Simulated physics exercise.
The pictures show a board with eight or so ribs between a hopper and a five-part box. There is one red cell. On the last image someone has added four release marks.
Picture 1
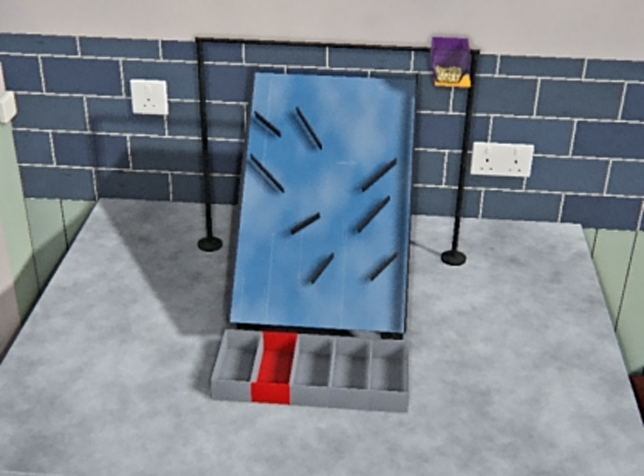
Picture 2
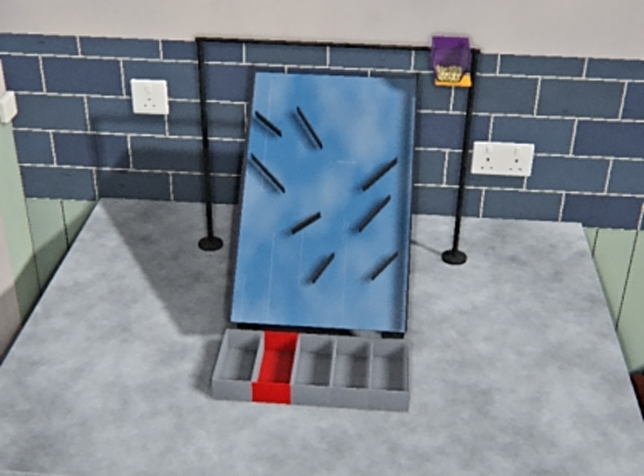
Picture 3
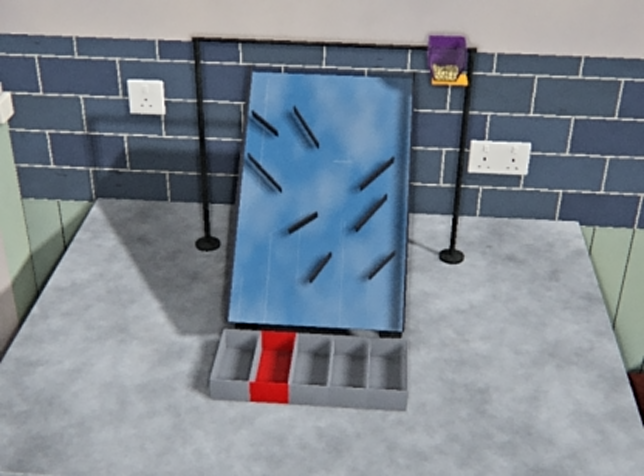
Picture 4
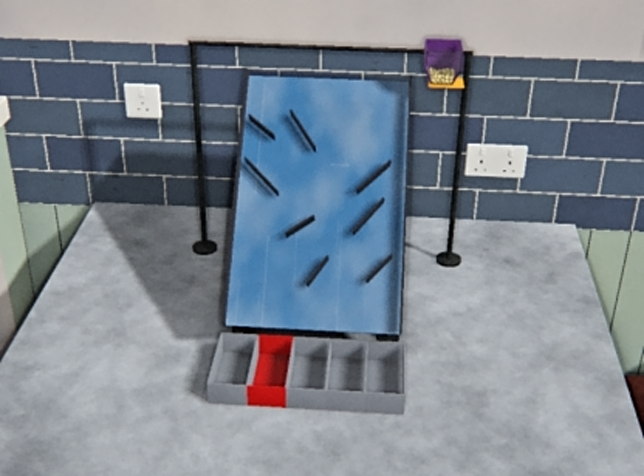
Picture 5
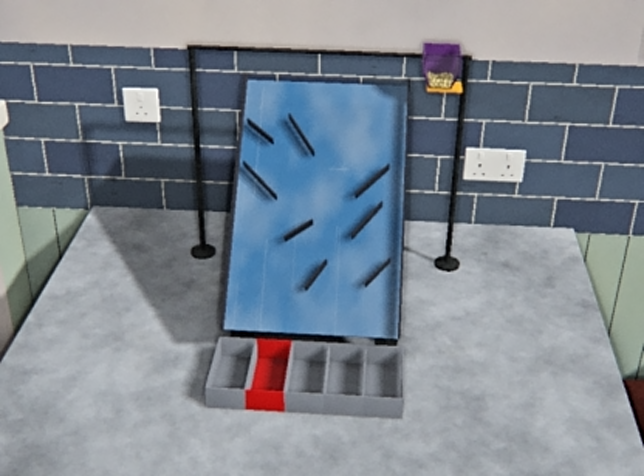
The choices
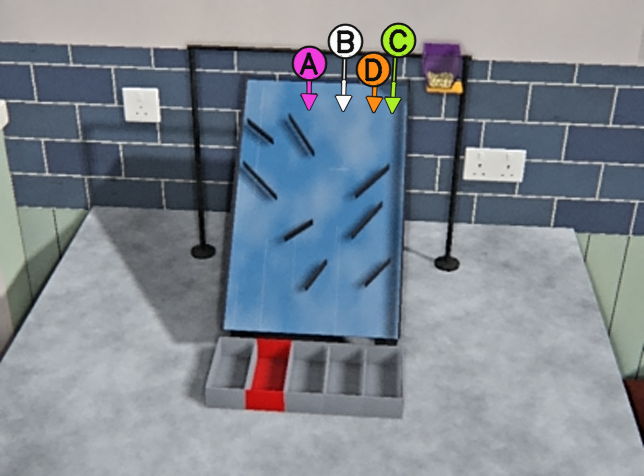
A tilted blue board with dark ribs stands above a five-part box as the view shifts slightly.
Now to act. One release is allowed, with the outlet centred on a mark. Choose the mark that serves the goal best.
D beats the others.
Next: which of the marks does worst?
Mark A.
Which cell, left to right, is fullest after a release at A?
The fourth from the left.
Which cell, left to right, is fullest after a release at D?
The second.
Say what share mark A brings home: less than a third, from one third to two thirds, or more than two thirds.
Less than a third.
On the marked copy, mark A meets the board at (308, 104); mark B meets the board at (343, 105); mark C meets the board at (392, 107); mark D meets the board at (373, 106).
For mark A, about a tenth in the red cell, the larger part in other cells, about a tenth outside the box.
For mark B, roughly a quarter in the red cell, roughly two thirds in other cells, about a tenth outside the box.
For mark C, roughly a third in the red cell, roughly half in other cells, about a tenth outside the box.
For mark D, roughly two thirds in the red cell, roughly a quarter in other cells, about a tenth outside the box.
